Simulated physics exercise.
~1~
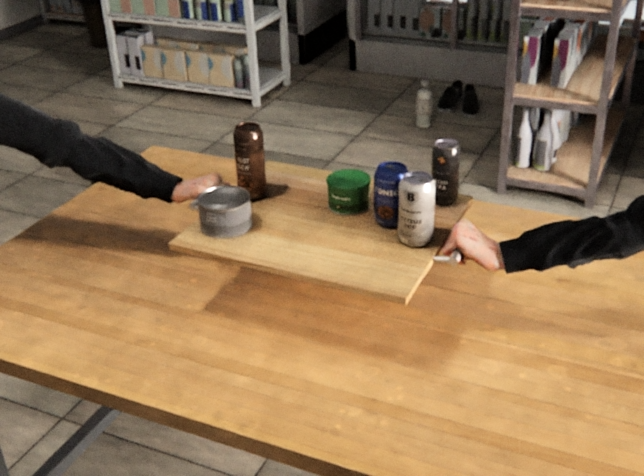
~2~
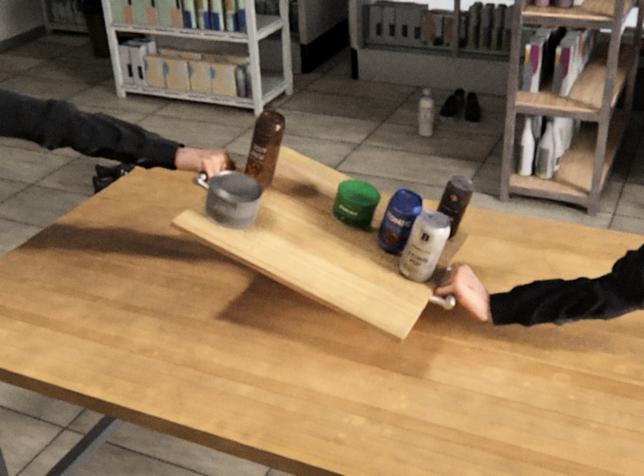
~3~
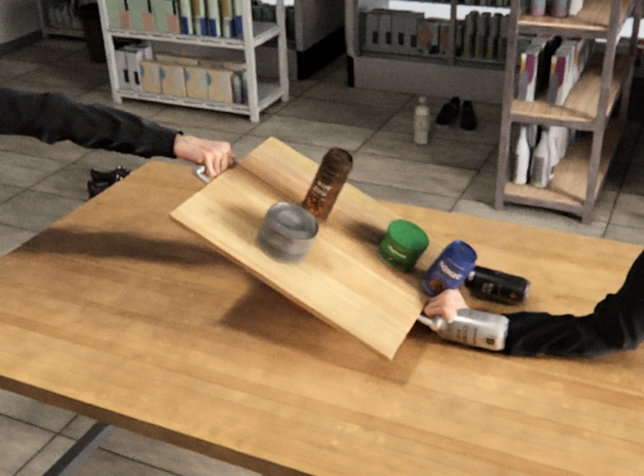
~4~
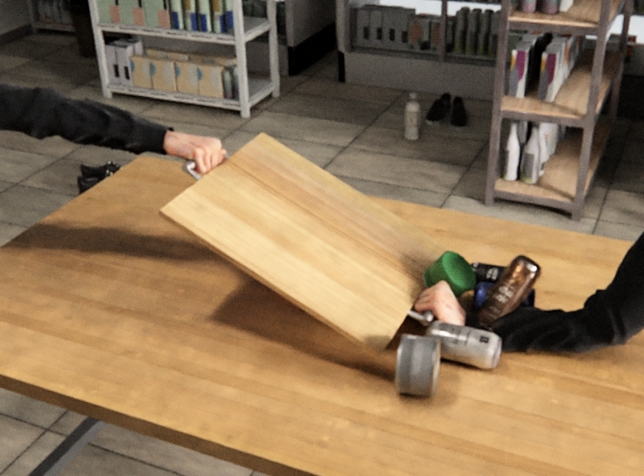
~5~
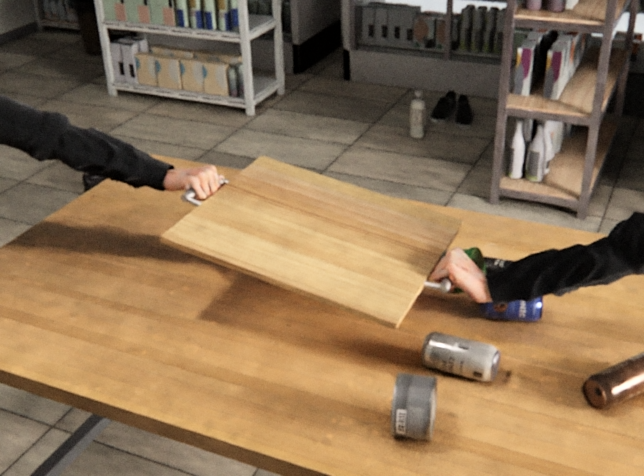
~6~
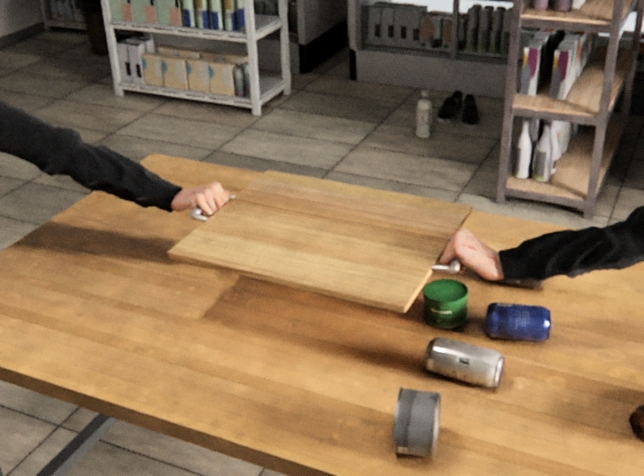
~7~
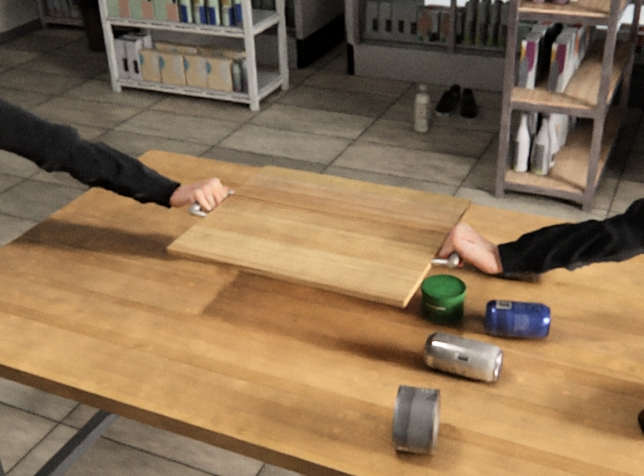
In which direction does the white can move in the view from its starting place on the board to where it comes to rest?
The white can moves down in the view, leaving the board and ending up on its side on the table.
